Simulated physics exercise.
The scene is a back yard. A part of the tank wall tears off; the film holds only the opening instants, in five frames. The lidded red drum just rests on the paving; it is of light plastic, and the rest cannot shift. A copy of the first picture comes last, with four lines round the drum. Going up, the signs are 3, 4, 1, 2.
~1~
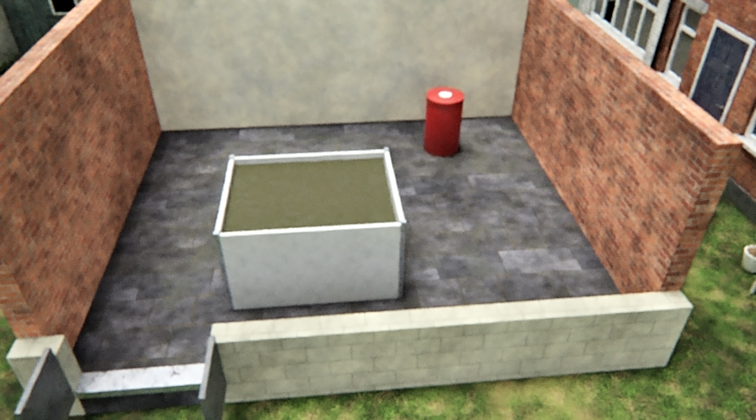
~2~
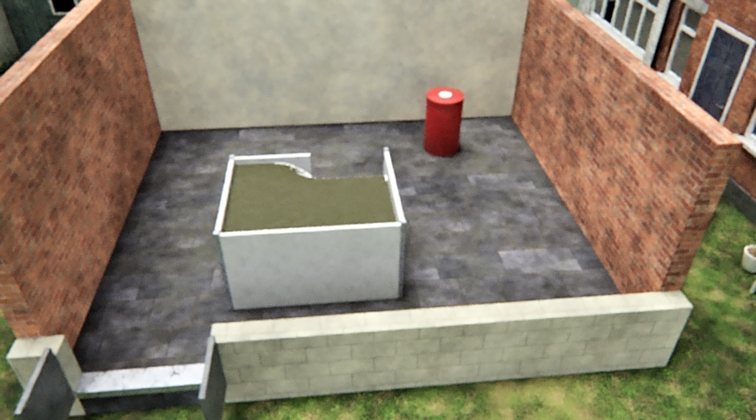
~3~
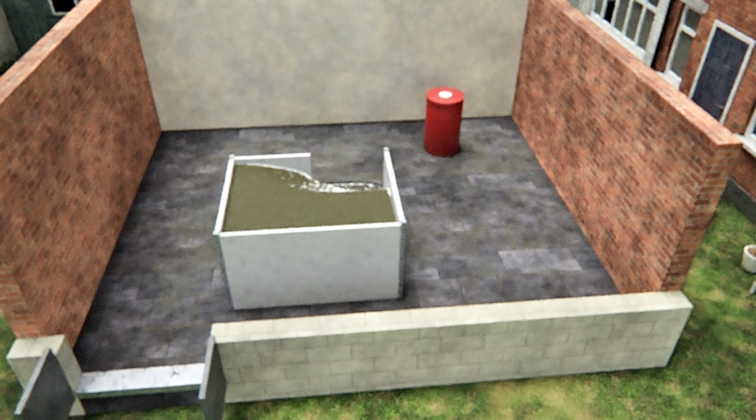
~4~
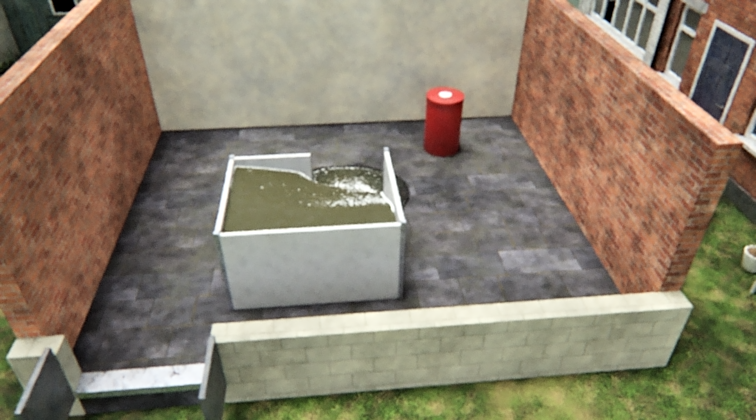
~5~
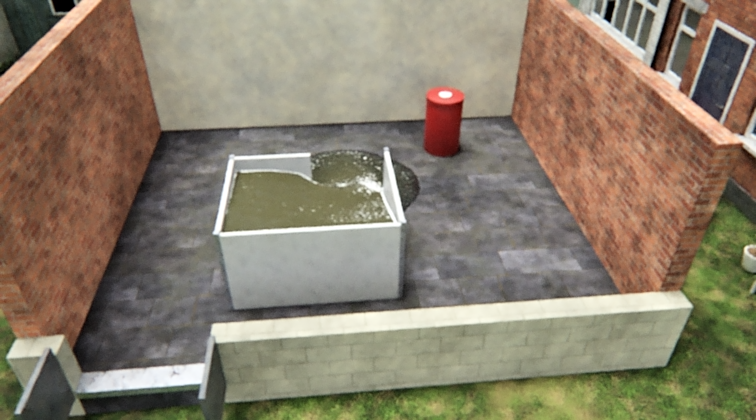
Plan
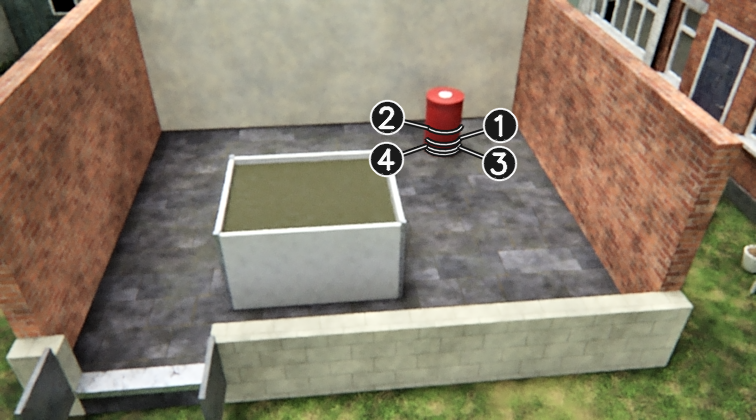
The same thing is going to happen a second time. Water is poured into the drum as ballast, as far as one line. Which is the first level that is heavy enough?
2.
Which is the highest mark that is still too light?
Mark 1.
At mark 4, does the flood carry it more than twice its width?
Yes, clearly.
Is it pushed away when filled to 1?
Yes, that goes wrong.
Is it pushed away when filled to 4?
Yes.
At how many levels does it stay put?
One of the four.
On the marked copy, 1 at (446, 144); 2 at (447, 132); 3 at (445, 154); 4 at (445, 151); from the bottom up 3, 4, 1, 2.
For mark 1, it is pushed about its own width away.
For mark 2, it does not move.
For mark 3, it is pushed about 6 times its own width away.
For mark 4, it is pushed about 6 times its own width away.
